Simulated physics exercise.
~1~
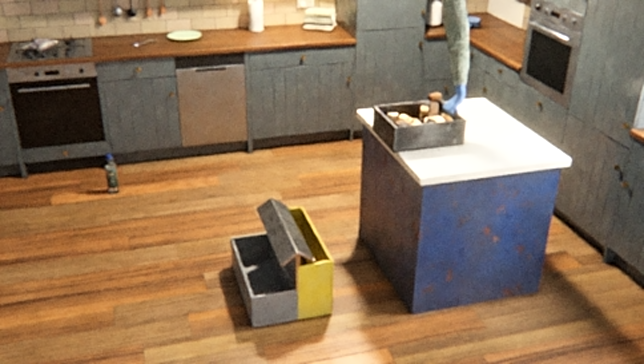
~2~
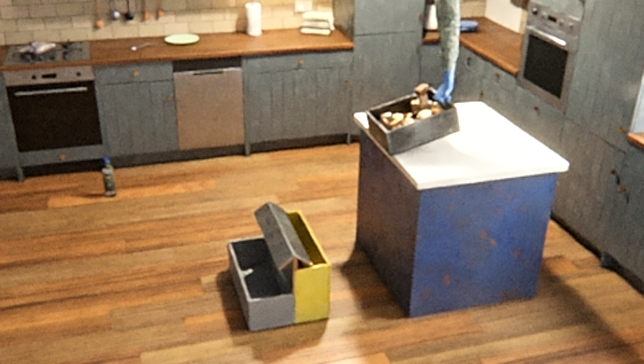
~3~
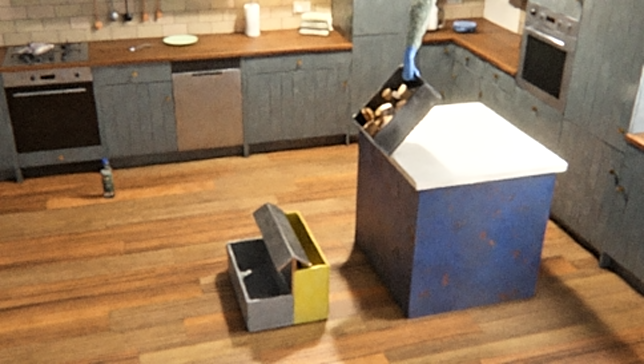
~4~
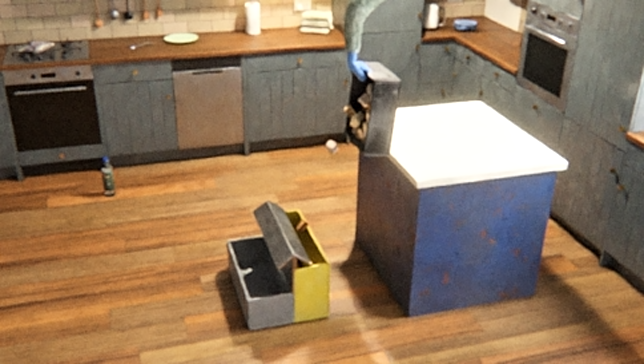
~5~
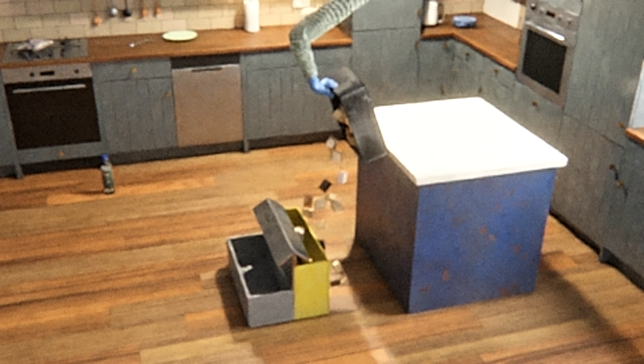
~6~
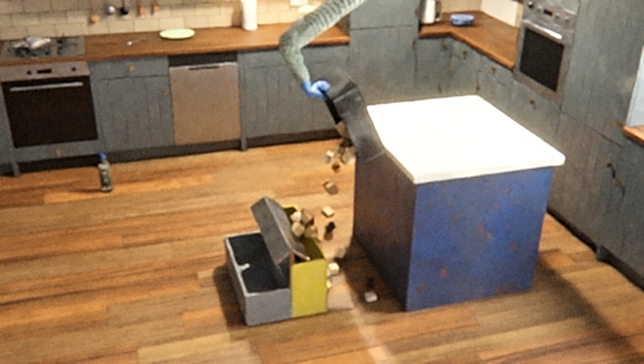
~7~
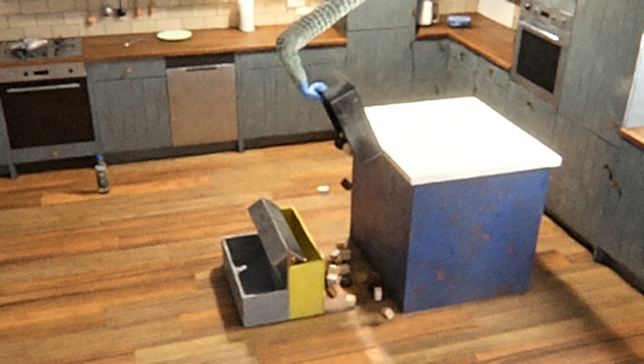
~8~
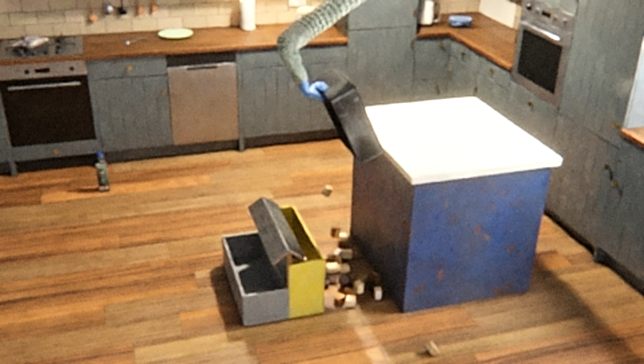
In a kitchen, a blue-gloved robotic arm tipped a black crate over the left edge of a blue, white-topped bench, spilling small wooden blocks toward a yellow tub and grey tote; many ended up scattered on the floor between bench and tub.
